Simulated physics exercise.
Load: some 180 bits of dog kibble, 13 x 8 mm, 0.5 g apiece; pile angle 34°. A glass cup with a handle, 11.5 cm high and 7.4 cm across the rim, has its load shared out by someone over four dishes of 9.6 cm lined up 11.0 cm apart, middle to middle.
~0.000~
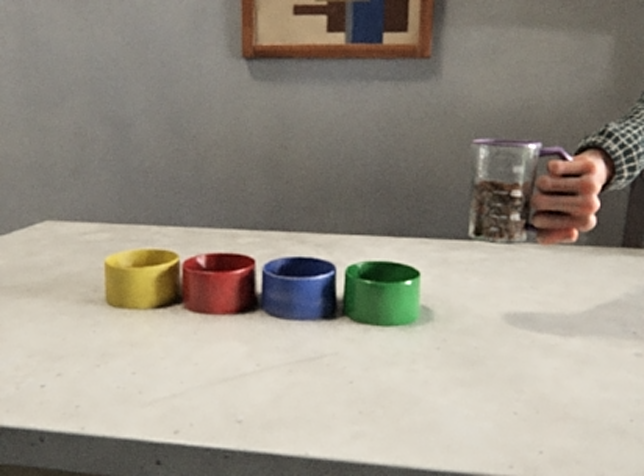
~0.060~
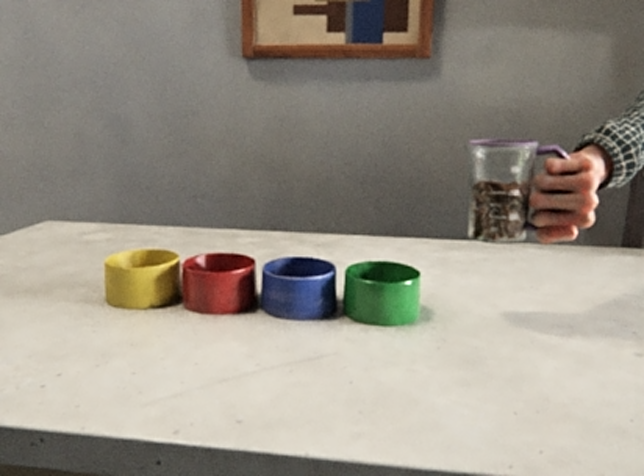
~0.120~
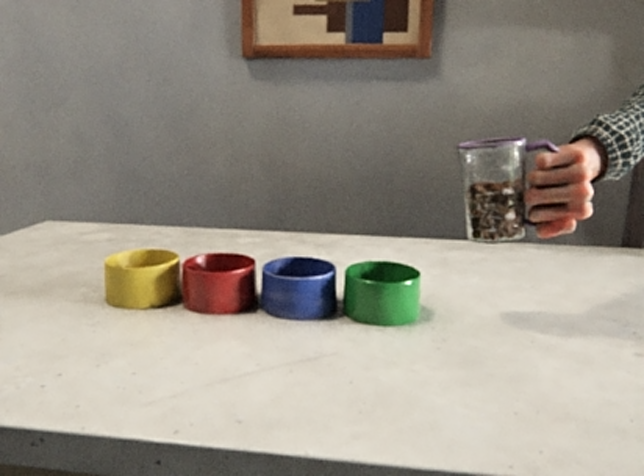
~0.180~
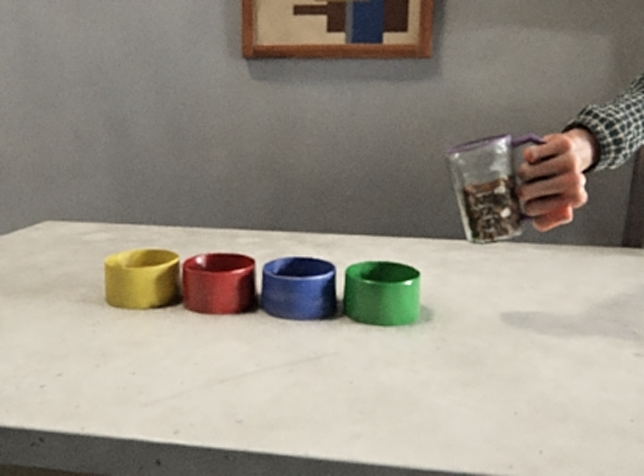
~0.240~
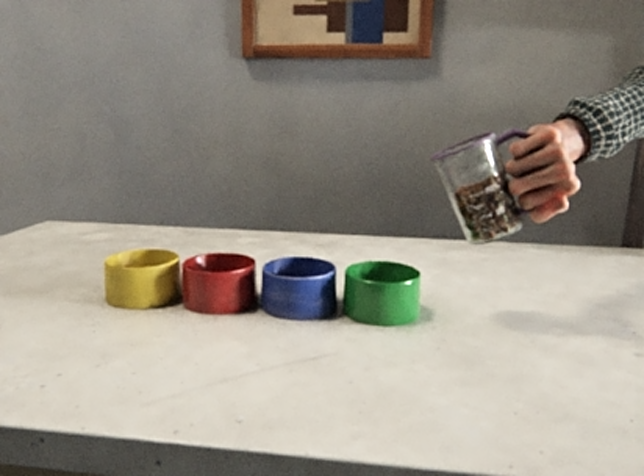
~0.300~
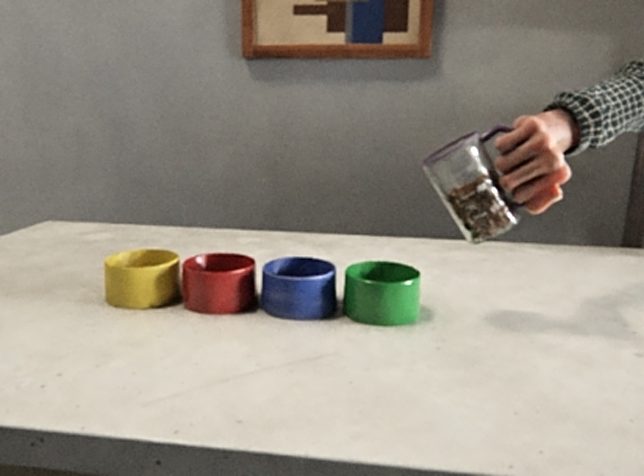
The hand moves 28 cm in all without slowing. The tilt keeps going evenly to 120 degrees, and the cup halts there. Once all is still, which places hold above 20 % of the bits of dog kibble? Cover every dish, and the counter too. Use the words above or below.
Red - below; blue - above; green - below; yellow - below; counter - below.
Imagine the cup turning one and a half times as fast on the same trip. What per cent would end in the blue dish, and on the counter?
Then the blue dish would get 60 and the counter 20.
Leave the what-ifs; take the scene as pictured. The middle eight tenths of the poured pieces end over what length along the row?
That stretch measures near 7 centimetres.
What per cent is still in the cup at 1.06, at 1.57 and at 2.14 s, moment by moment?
Around 75 per cent at the first moment, 0 at the second and 0 at the third.
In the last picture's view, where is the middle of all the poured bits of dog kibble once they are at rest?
Approximately (293, 291) in the last picture.
After 1.06 s, tilt 120 degrees; cup holds 75 %, blue 10 %.
Then, at 1.57 s, tilt 120 degrees; cup holds 0 %, blue 90 %.
After 2.14 s, tilt 120 degrees; cup holds 0 %, blue 90 %.
At rest (2.4 s), red 0 %, blue 90 %, green 0 %, yellow 0 %, counter 10 %.
